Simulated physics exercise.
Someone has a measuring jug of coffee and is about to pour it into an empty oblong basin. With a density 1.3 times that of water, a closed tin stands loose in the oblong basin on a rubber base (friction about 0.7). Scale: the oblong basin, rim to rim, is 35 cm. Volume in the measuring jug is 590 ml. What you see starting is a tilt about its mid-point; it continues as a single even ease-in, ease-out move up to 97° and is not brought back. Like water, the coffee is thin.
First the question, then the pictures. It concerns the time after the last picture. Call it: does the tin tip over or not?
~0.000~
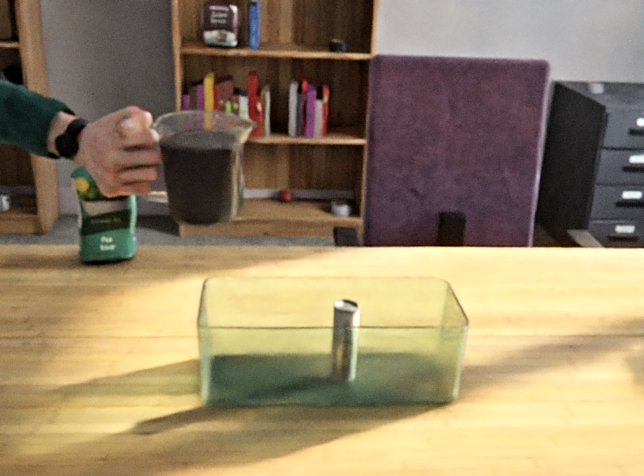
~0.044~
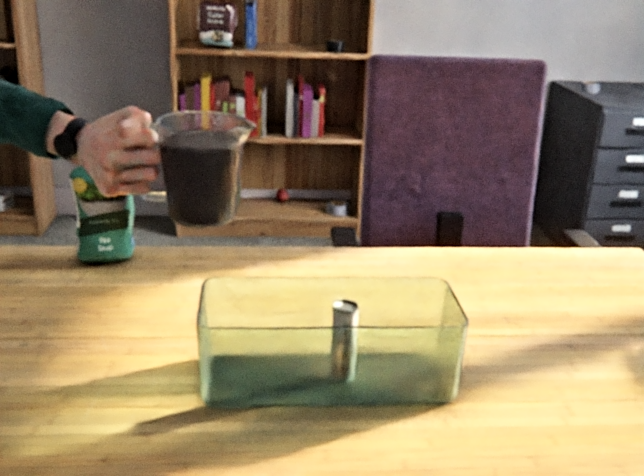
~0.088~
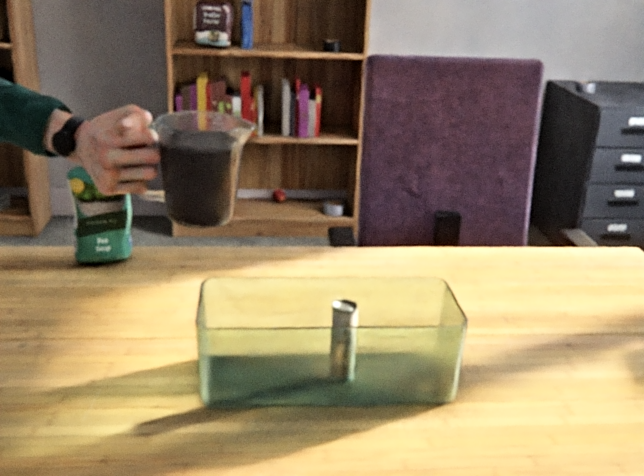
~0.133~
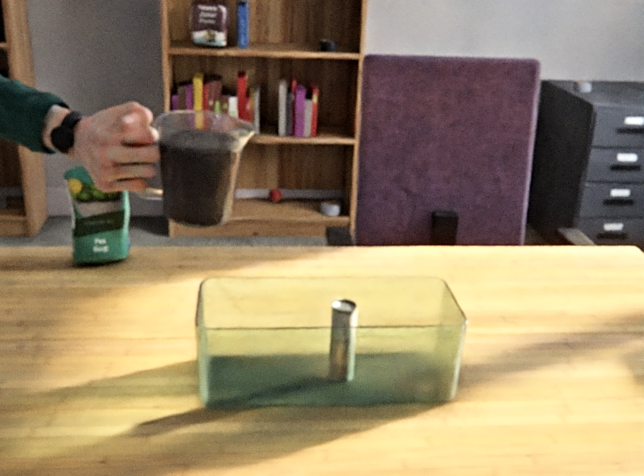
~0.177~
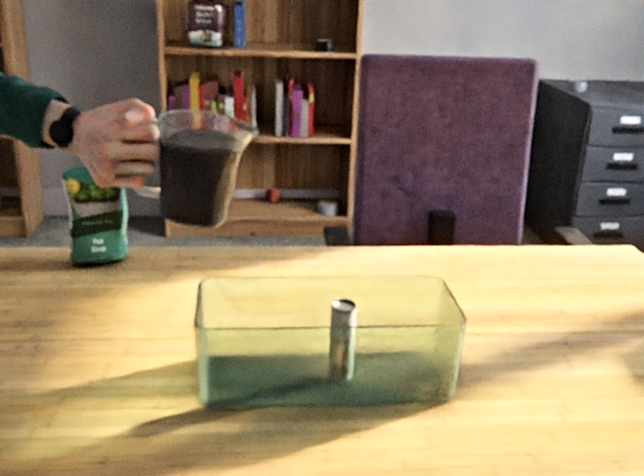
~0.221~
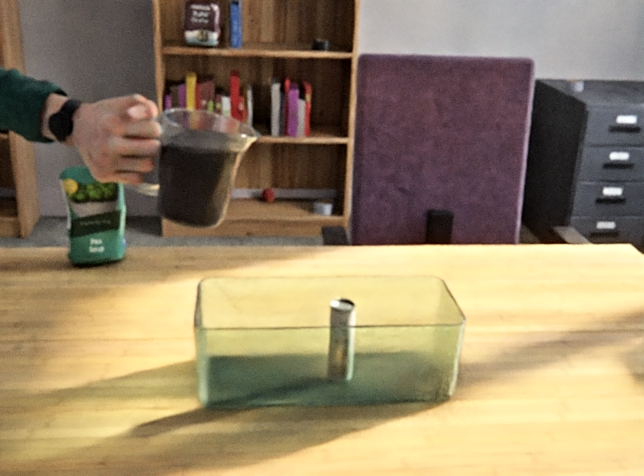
It does not.
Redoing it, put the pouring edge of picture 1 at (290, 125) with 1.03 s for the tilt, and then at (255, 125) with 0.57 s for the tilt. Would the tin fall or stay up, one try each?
The tin stays vertical the first time and stays vertical the second time.
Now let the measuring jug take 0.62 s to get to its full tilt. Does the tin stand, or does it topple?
Outcome - the tin remains standing.
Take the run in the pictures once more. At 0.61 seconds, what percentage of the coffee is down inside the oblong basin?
Roughly 1 percent.
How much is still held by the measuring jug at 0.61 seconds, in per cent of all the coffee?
Roughly 84 per cent.
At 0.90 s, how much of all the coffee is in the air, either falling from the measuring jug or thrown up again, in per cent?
Roughly 26 %.
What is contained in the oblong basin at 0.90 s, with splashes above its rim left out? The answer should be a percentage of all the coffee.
Some 38 per cent.
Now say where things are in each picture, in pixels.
In the first picture, tilt 0°; pouring edge (257, 124); surface from (163, 138) to (243, 140); the oblong basin's rim runs from (201, 302) to (458, 302); the tin's top is at (346, 308).
In the second picture, tilt 0°; pouring edge (257, 125); surface from (162, 138) to (242, 140).
In the third picture, tilt 2°; pouring edge (257, 126); surface from (162, 138) to (241, 141).
In the fourth picture, tilt 4°; pouring edge (257, 128); surface from (162, 138) to (242, 141).
In the fifth picture, tilt 7°; pouring edge (259, 131); surface from (163, 139) to (243, 141).
In the sixth picture, tilt 11°; pouring edge (261, 134); surface from (163, 139) to (245, 141).
By 0.61 s the tilt is 63° and 84 per cent is still to pour; the tin stands where it began.
By 0.90 s the tilt is 93° and 35 per cent is still to pour; the tin stands where it began.
By 1.20 s the tilt is 97° and 5 per cent is still to pour; the tin stands where it began.
By 1.53 s the tilt is 97° and 0 per cent is still to pour; the tin stands where it began.
At rest the tin stands where it began.
